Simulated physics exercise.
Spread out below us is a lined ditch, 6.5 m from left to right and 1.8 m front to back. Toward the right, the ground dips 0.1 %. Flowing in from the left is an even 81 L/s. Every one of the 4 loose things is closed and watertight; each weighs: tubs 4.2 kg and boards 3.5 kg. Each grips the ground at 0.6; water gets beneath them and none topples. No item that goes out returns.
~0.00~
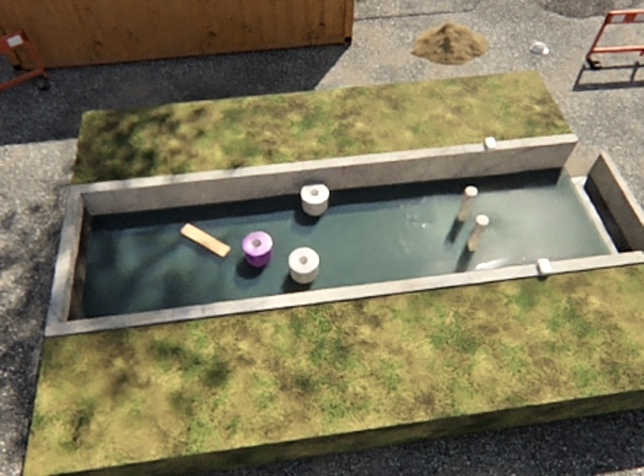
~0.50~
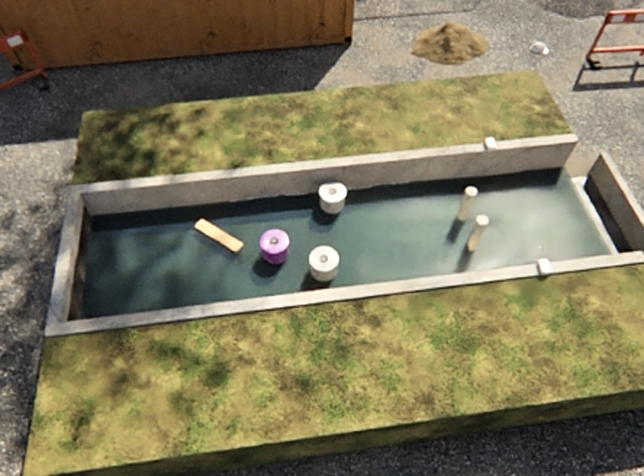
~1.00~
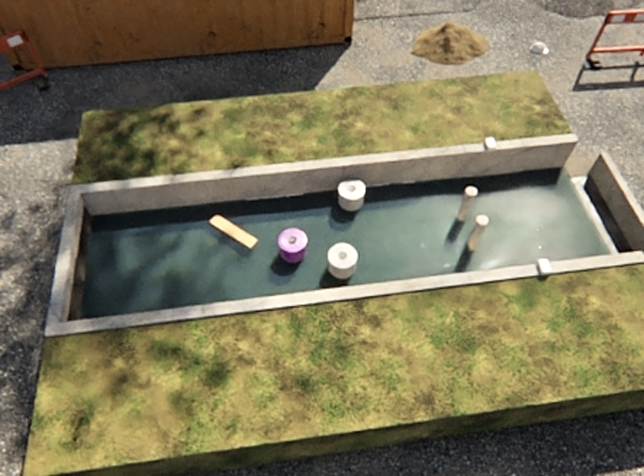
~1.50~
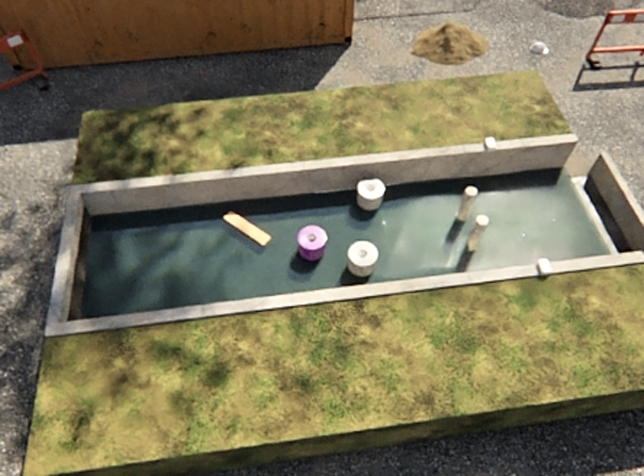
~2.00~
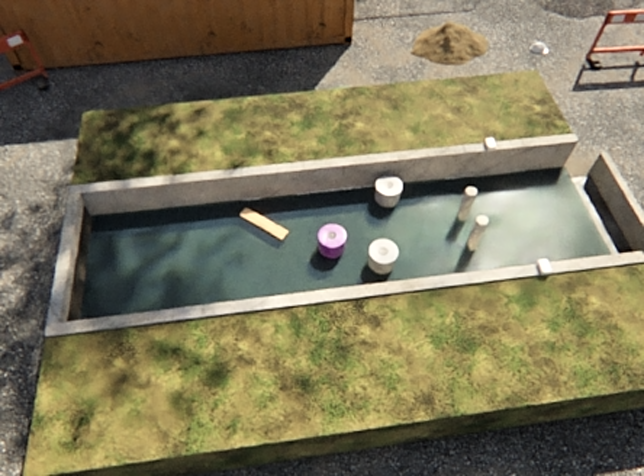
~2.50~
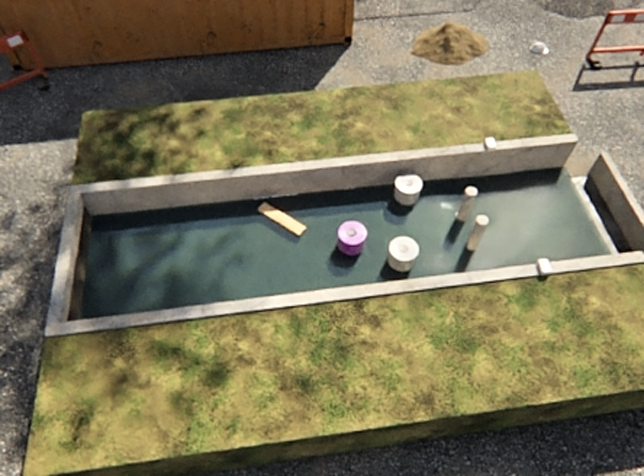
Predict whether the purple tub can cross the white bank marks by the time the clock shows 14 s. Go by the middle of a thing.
The answer is that it does not arrive beyond the marks in time.
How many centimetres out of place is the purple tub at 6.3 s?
By then it has shifted roughly 250 cm.
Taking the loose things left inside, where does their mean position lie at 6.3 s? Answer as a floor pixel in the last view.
The centre is close to (493, 229).
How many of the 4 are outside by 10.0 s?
Tally: 3.
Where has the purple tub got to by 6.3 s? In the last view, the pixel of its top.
I'd expect it somewhere around (464, 219).
After 3.5 s the purple tub is near (393, 228), 1.7 m from its start, afloat; 0 of 4 are over the mark; 4 afloat.
After 6.3 s the purple tub is near (464, 219), 2.6 m from its start, afloat; 2 of 4 are over the mark; 3 afloat.
After 10.0 s the purple tub is near (464, 219), 2.6 m from its start, afloat; 3 of 4 are over the mark; 1 afloat.
After 14.0 s the purple tub is near (464, 219), 2.6 m from its start, afloat; 3 of 4 are over the mark; 1 afloat.
